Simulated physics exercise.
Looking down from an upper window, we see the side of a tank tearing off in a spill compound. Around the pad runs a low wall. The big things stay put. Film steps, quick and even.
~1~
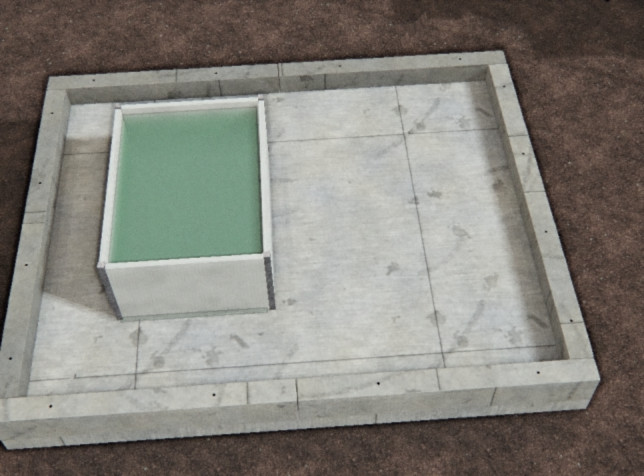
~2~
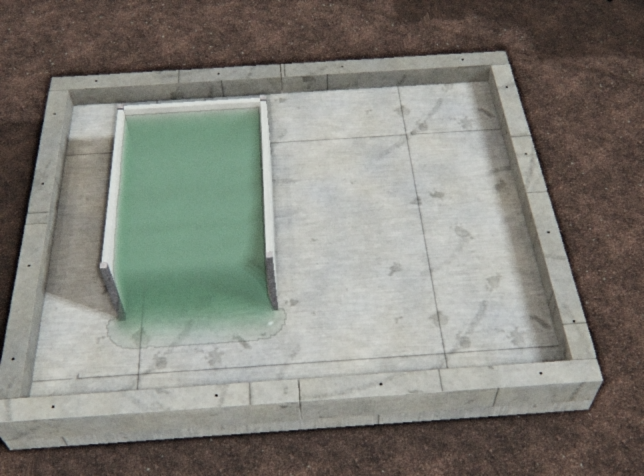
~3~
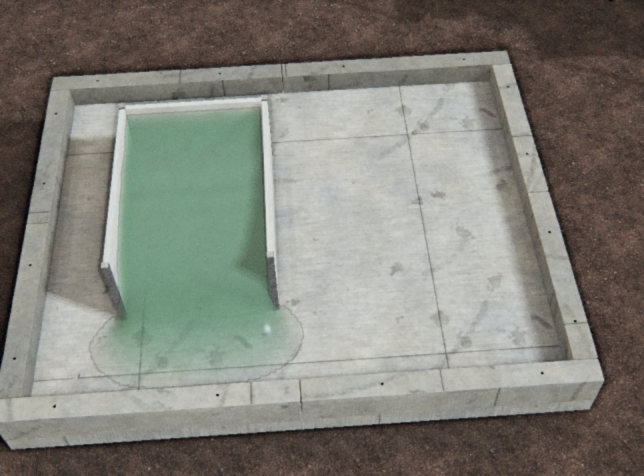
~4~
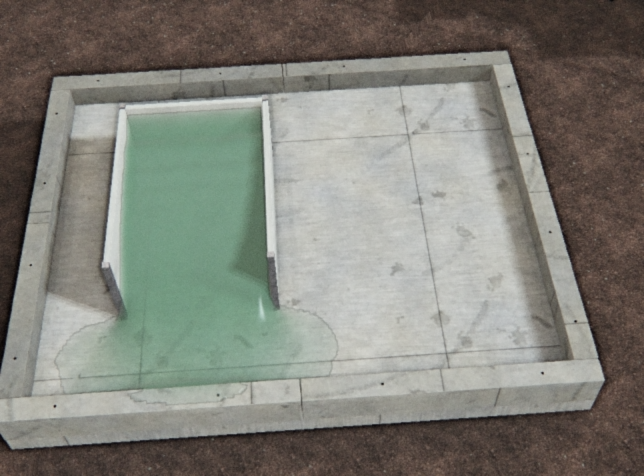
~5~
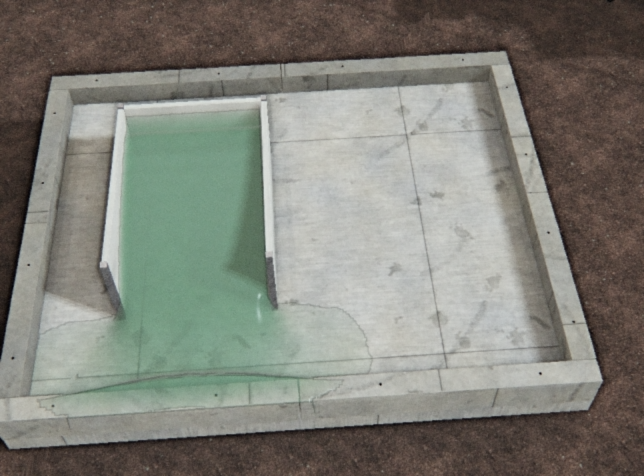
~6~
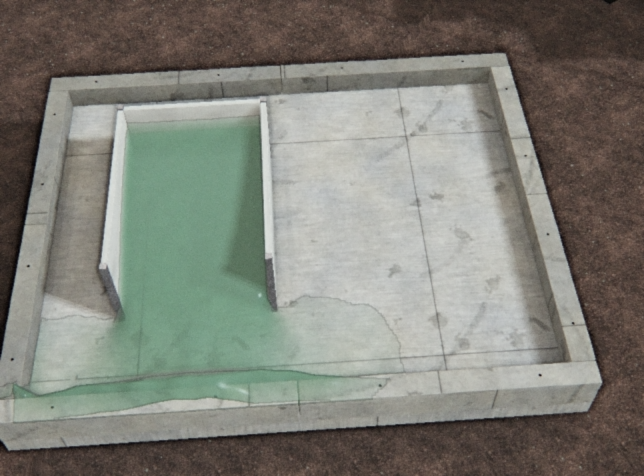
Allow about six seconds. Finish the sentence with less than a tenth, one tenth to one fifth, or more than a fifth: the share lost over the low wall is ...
The share lost over the low wall is more than a fifth.
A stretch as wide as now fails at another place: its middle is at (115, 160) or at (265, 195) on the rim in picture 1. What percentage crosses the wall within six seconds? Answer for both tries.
Results in order: 28% and 10%.
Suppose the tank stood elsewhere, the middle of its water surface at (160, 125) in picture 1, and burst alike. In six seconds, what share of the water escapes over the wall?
Near 16 in a hundred, I reckon.
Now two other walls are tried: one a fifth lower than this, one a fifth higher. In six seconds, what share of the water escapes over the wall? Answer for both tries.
About 34 per cent, then about 16 per cent.
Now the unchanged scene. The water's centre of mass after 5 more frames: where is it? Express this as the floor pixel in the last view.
The water centres close to (202, 285).
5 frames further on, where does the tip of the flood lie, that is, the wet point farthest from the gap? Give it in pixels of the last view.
Approximate pixel: (555, 375).
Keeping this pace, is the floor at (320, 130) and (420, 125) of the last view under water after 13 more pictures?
The way I see it, the first point is left dry and the second is left dry.
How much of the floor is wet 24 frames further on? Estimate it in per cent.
Roughly 80 per cent.
A moment on, water covers 25 % of the floor; the low wall has let 6 % over.
Next, water covers 30 % of the floor; the low wall has let 13 % over.
Then, water covers 55 % of the floor; the low wall has let 25 % over.
Later, water covers 65 % of the floor; the low wall has let 27 % over.
In the end, water covers 80 % of the floor; the low wall has let 27 % over.
